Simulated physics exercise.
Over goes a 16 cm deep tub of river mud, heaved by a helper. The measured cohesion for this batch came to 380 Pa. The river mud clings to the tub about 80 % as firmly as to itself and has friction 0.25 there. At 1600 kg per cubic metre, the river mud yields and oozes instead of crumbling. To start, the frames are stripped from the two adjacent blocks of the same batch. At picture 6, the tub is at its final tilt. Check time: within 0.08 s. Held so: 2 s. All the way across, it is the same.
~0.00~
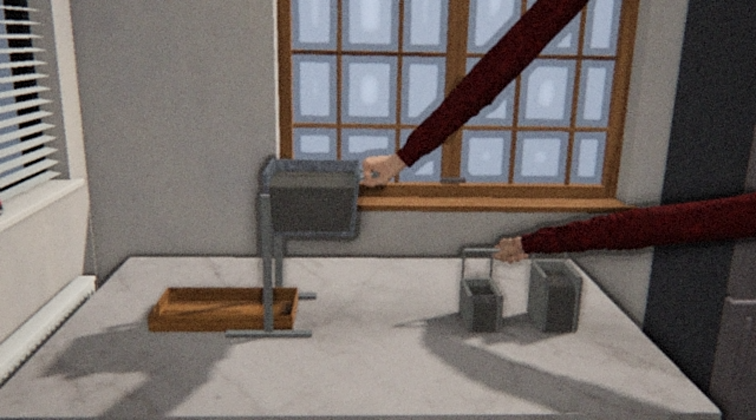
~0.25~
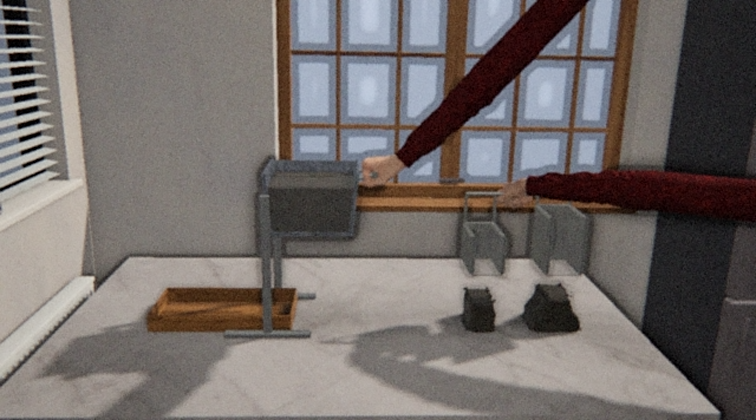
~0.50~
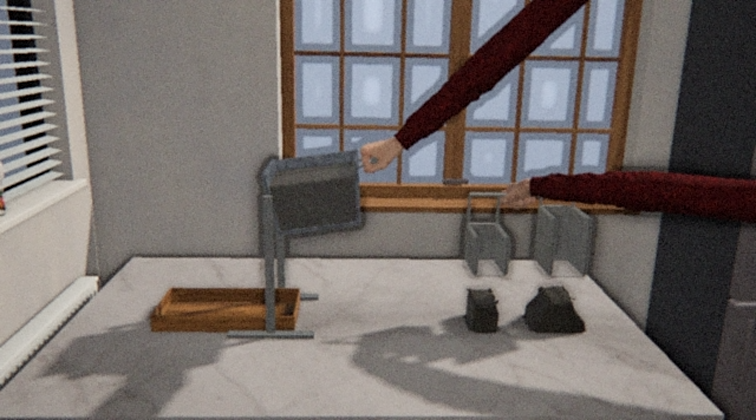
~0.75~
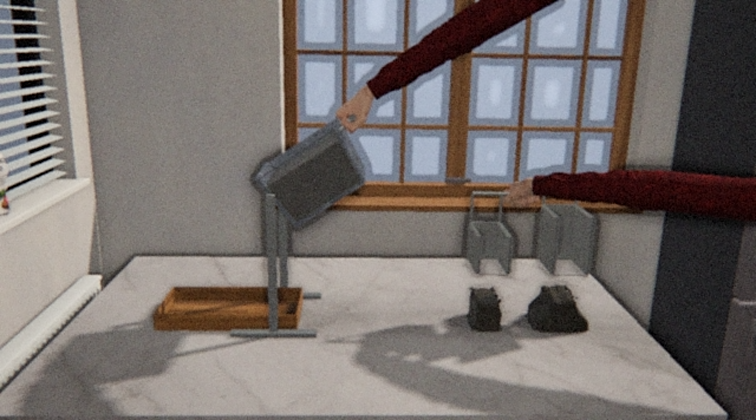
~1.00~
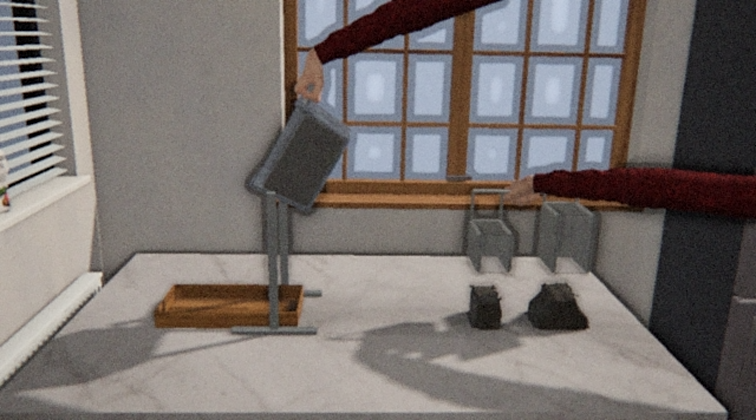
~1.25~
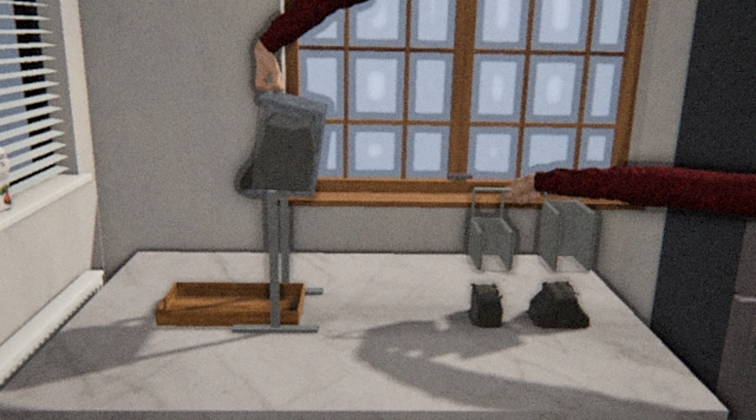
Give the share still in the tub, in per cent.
40 %.
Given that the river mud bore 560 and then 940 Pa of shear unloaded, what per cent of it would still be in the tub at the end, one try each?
It'd be some 50 percent the first time and some 100 percent the second.
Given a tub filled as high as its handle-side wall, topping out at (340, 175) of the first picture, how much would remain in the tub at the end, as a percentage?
Close to 50 per cent would still be in the tub.
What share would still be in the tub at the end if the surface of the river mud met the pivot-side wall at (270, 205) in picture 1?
I'd say close to 90 % stays in the tub.
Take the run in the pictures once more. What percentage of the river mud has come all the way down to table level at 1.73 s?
About 45 per cent.
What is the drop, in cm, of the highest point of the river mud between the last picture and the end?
About 10 cm.
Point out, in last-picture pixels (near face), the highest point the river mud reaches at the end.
It ends up highest close to (289, 163).
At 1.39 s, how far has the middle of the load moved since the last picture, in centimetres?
About 6 cm.
By 1.39 s, the tub is at 82 degrees and holds 72 %.
By 1.56 s, the tub is at 82 degrees and holds 48 %.
By 1.73 s, the tub is at 82 degrees and holds 40 %.
By 1.90 s, the tub is at 82 degrees and holds 40 %.
By 3.25 s, at the end, the tub is at 82 degrees and holds 40 %.
